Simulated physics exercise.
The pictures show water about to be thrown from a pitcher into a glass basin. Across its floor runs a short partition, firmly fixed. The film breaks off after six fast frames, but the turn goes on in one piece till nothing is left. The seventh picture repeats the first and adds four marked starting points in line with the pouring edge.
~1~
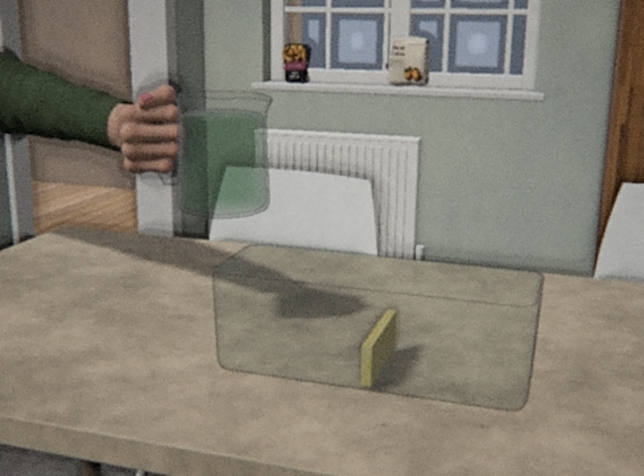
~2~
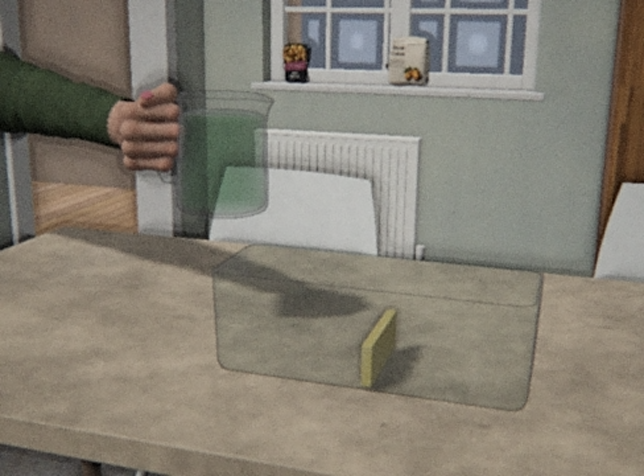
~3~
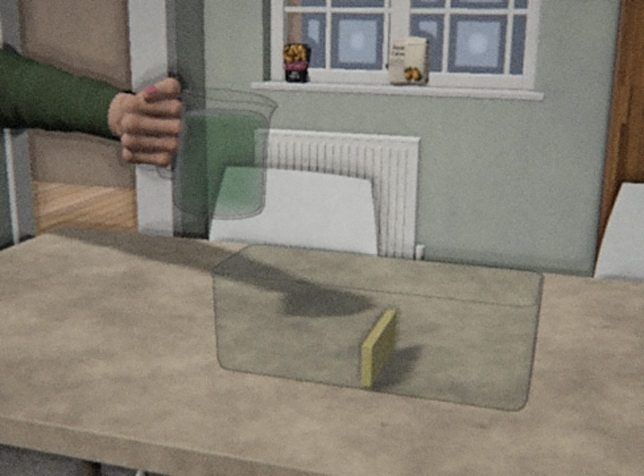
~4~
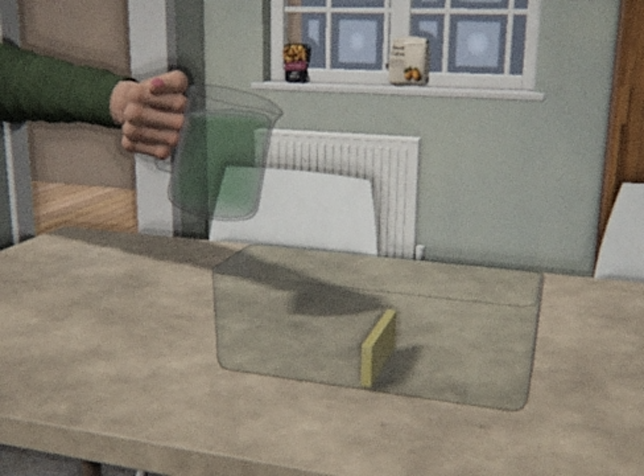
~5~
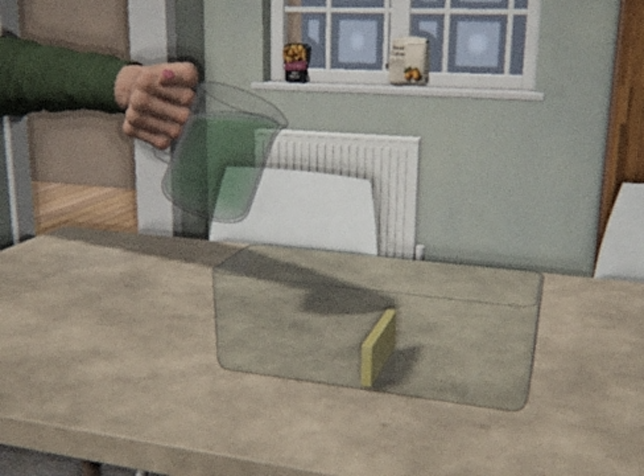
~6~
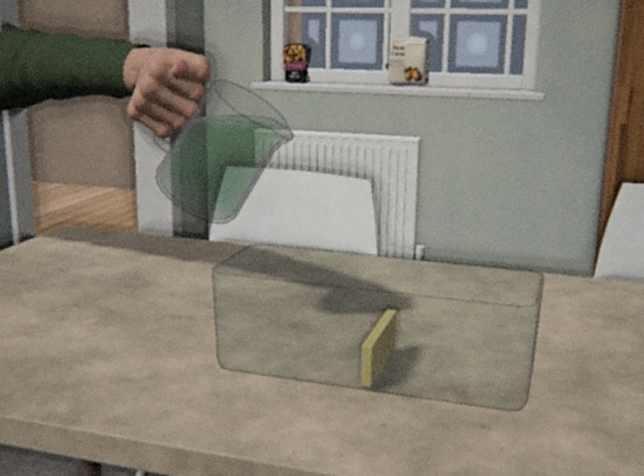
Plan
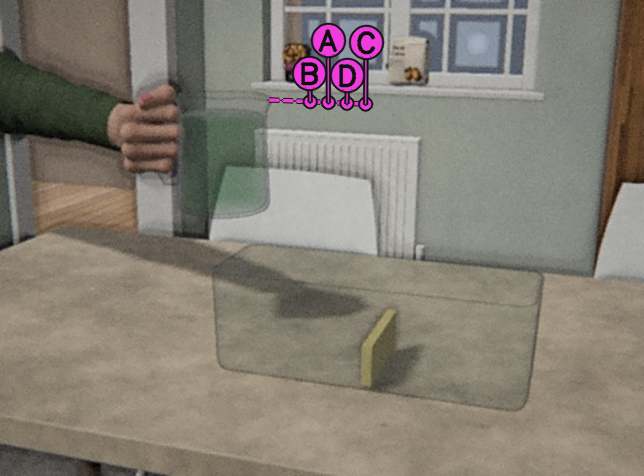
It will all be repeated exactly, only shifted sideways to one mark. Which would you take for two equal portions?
B is best.
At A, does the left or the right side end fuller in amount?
The right side.
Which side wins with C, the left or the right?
The right side.
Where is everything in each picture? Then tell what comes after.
The first frame shows upright, lip at (270, 99); basin from (219, 365) to (527, 410); top of the wall at (380, 327); nothing has left yet.
The second frame shows upright, lip at (271, 101); nothing has left yet.
The third frame shows tipped about 6°, lip at (275, 105); nothing has left yet.
The fourth frame shows tipped about 13°, lip at (280, 113); nothing has left yet.
The fifth frame shows tipped about 22°, lip at (286, 124); nothing has left yet.
The sixth frame shows tipped about 33°, lip at (290, 138); water is over the lip, down to (290, 138).
In magenta, A at (328, 102); B at (310, 101); C at (365, 104); D at (346, 103).
If A is chosen, about 18 % ends left of the wall and 82 % right of it.
If B is chosen, about 54 % ends left of the wall and 46 % right of it.
If C is chosen, about 2 % ends left of the wall and 97 % right of it.
If D is chosen, about 4 % ends left of the wall and 95 % right of it.
